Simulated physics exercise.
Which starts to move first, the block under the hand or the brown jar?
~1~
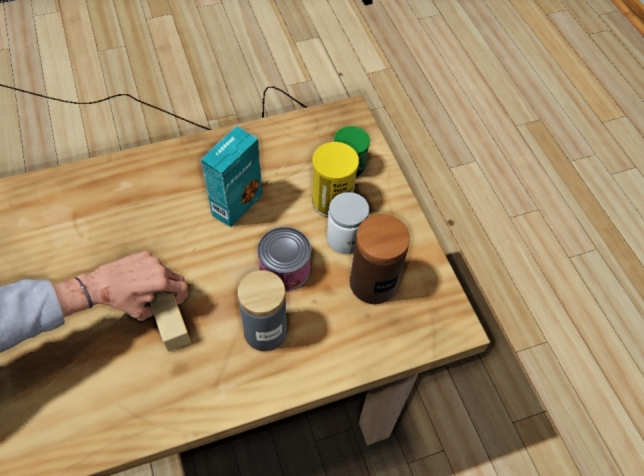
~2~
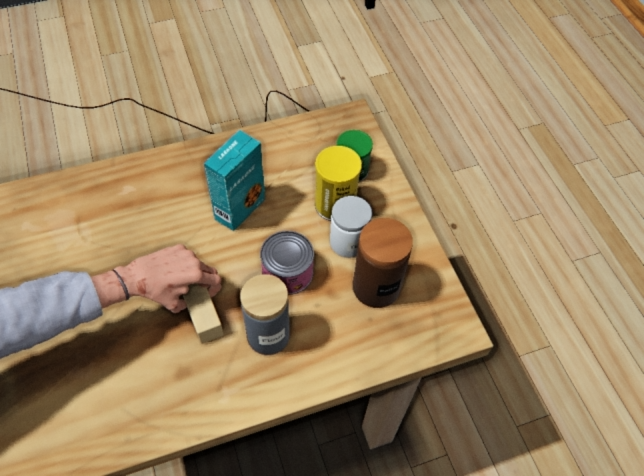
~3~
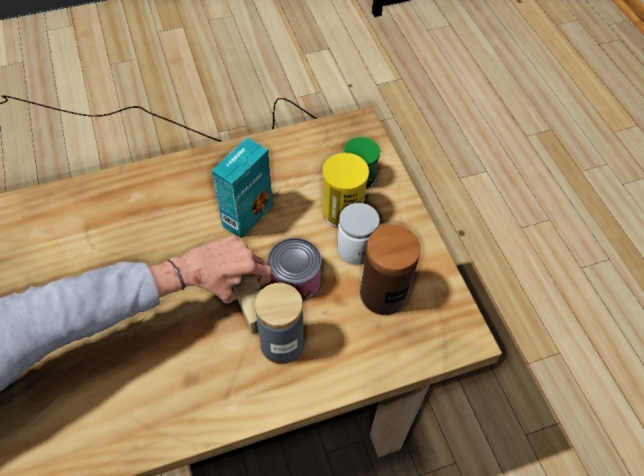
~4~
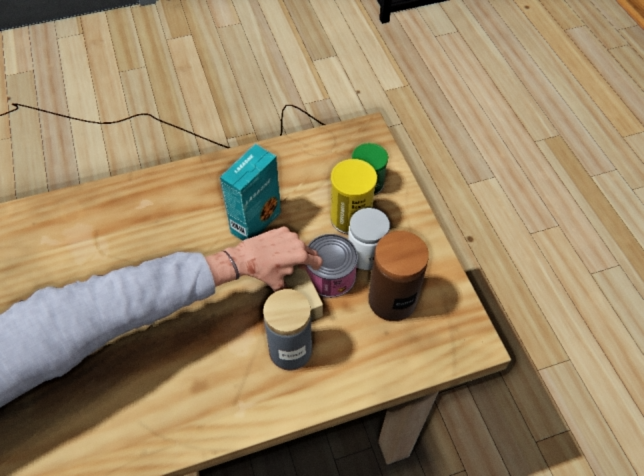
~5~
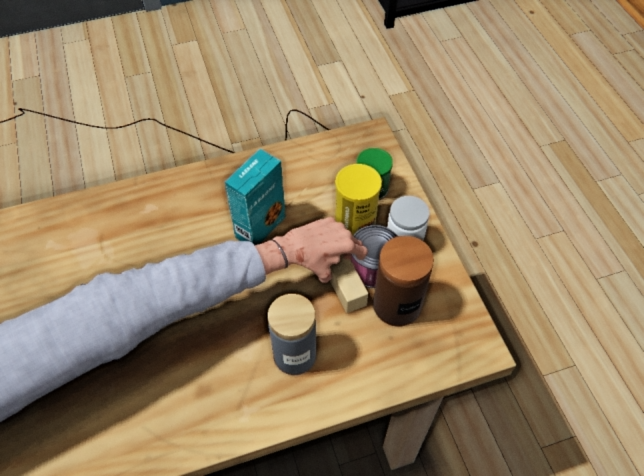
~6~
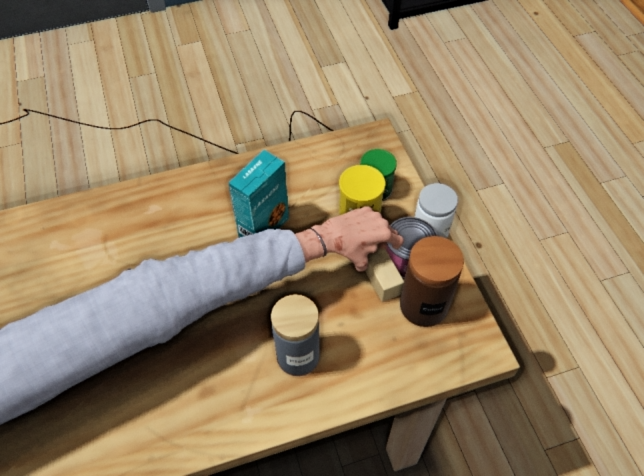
The block under the hand starts to move first. The brown jar only shifts to the right at the end.
